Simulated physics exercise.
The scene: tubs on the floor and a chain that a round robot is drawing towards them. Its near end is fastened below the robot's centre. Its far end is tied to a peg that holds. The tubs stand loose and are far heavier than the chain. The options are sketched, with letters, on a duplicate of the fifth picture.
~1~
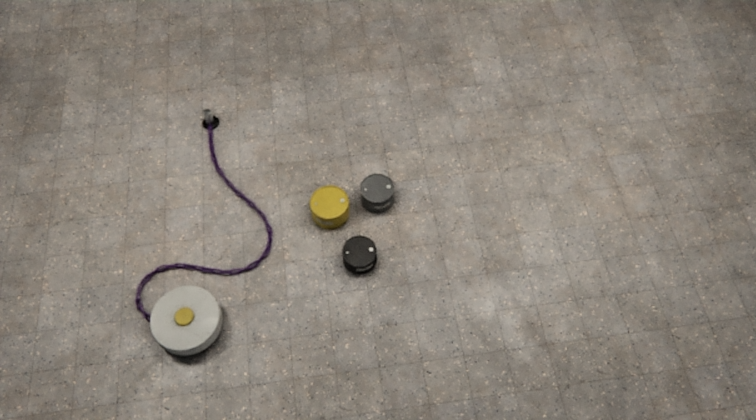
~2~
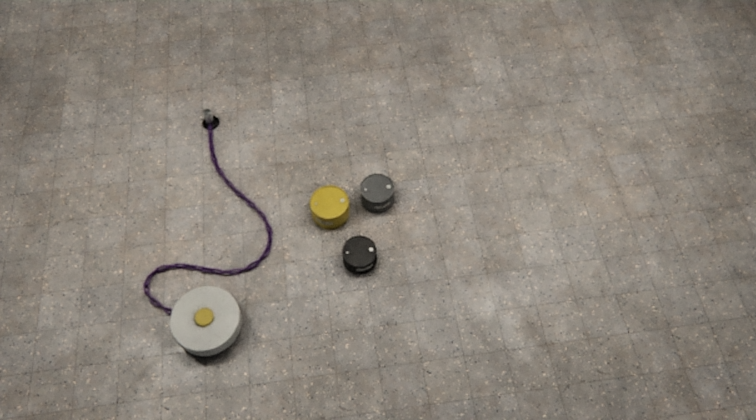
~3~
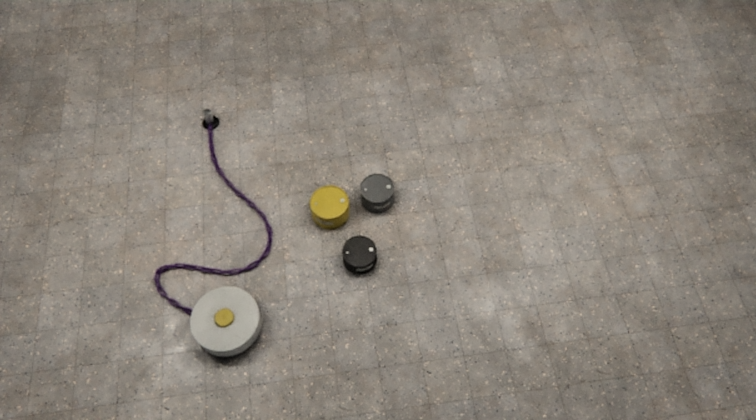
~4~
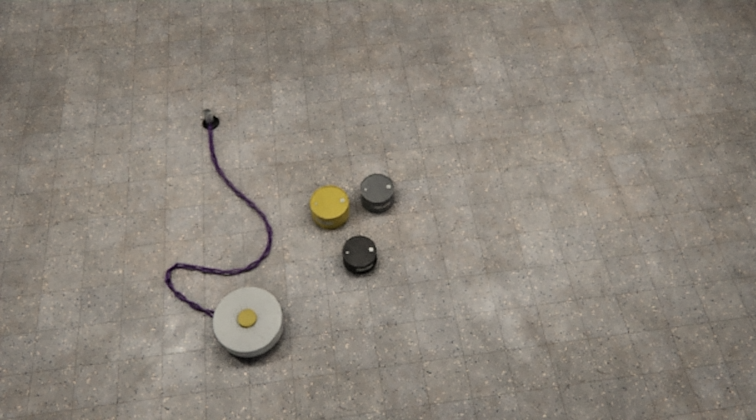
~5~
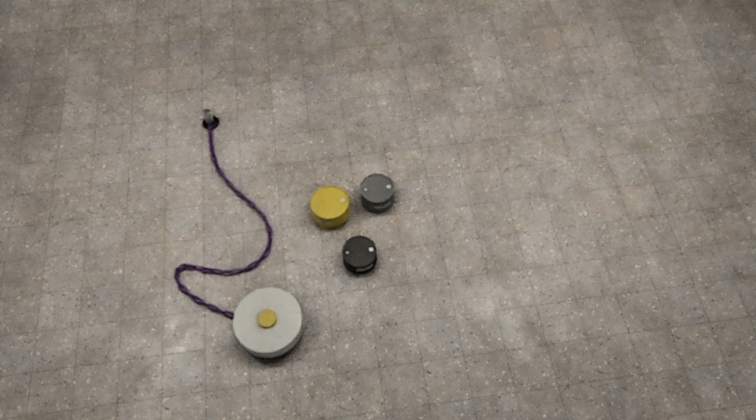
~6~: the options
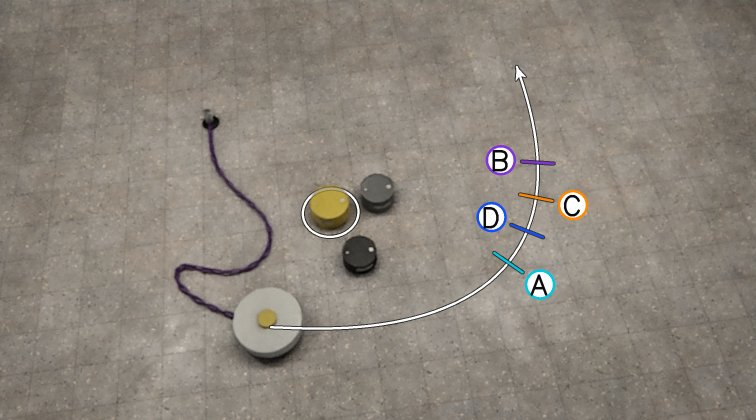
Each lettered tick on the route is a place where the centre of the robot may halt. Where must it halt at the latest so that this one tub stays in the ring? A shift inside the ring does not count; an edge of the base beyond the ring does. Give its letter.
The farthest safe stop is D.
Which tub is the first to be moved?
The black one.
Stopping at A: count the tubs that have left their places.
The count is none.
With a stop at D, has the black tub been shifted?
Yes.
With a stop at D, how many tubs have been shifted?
By then, one.
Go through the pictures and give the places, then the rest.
The first picture shows robot (187, 321); peg (209, 118); yellow tub (330, 207).
The second picture shows robot (207, 321); grey tub (377, 193).
The third picture shows robot (227, 322); peg (209, 118).
The fourth picture shows robot (249, 323); grey tub (377, 193).
The fifth picture shows robot (269, 323); peg (209, 118); yellow tub (330, 207); grey tub (377, 193).
On the marked copy, A at (508, 263); B at (538, 163); C at (536, 198); D at (527, 231); the ring at (331, 212); the route from (271, 327) via (515, 253) to (517, 67).
With D. Early on, robot (379, 320); yellow tub (330, 207).
Further on, robot (479, 286); yellow tub (330, 207).
At the end, robot (529, 226); yellow tub (330, 207); black tub (372, 230); the yellow tub is still in its ring.
As for the rest, A is safe but short; B drags the ringed tub to (350, 181); C drags the ringed tub to (342, 194).
